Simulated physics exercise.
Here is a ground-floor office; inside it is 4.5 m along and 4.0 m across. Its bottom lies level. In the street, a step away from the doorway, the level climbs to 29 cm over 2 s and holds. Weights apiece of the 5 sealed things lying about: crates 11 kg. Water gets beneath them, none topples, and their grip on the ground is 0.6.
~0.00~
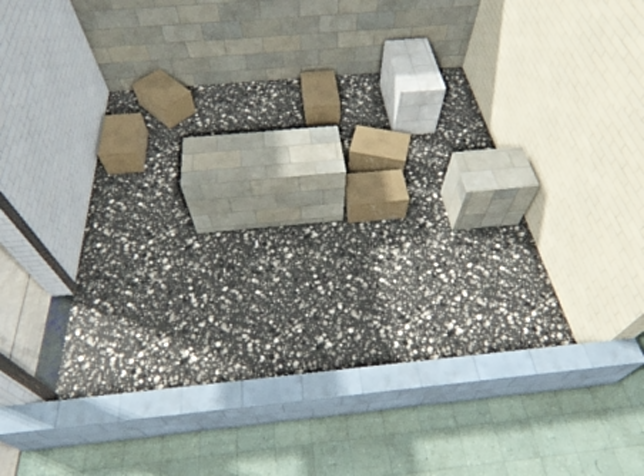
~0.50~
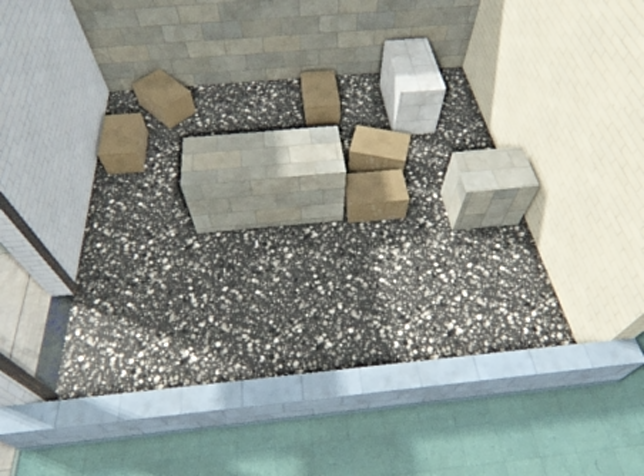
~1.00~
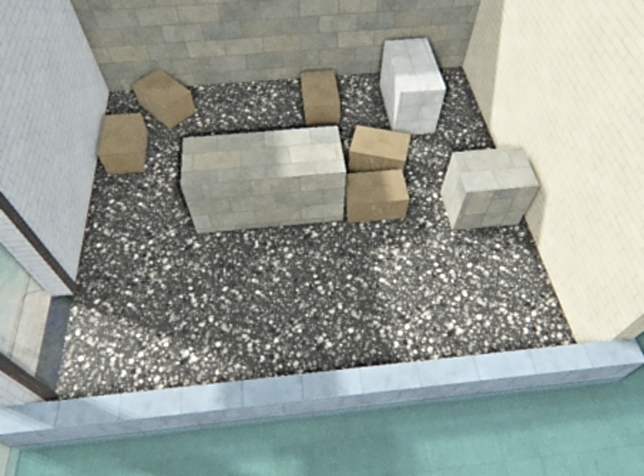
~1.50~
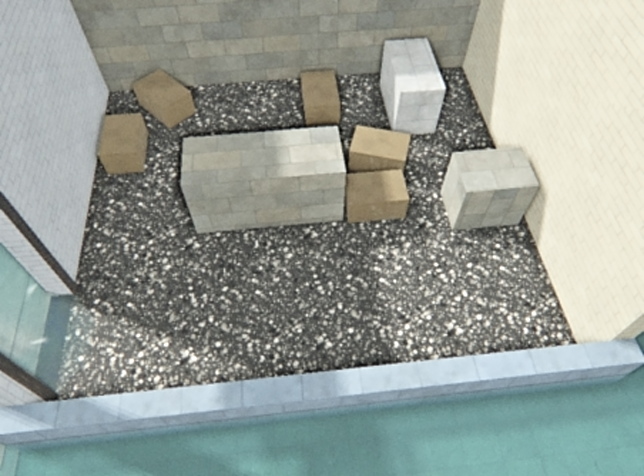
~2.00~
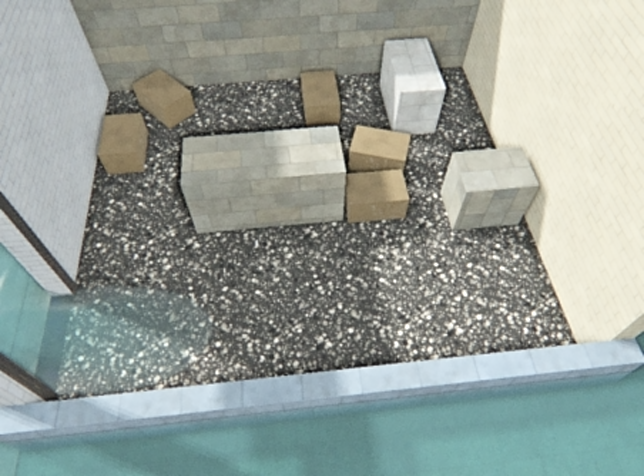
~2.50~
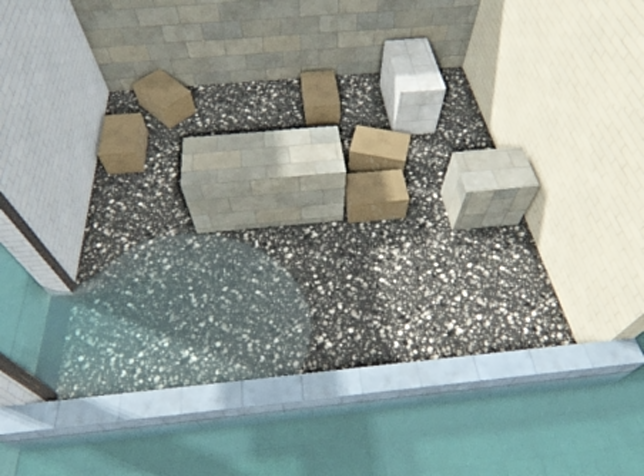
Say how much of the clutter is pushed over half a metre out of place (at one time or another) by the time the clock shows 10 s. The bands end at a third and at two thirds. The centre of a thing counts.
That comes to between one and two thirds.
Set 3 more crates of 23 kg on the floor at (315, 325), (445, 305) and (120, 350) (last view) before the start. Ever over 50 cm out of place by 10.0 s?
In turn: Over, more, over.
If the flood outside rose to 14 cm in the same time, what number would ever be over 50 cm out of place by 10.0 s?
Then 0.
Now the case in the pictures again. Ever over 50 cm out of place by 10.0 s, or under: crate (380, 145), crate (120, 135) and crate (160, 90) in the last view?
In turn: More, short of it, less.
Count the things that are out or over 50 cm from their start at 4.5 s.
I count 0.
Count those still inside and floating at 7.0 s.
I count 0.
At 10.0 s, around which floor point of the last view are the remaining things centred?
Near (208, 131).
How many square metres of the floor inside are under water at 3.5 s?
Some 7.5 m2.
After 3.5 s 0 of 5 are over 50 cm from their spots; 0 afloat.
After 4.5 s 0 of 5 are over 50 cm from their spots; 0 afloat.
After 7.0 s 0 of 5 are over 50 cm from their spots; 0 afloat.
After 10.0 s 3 of 5 are over 50 cm from their spots, and 3 have been at some point; 3 afloat.
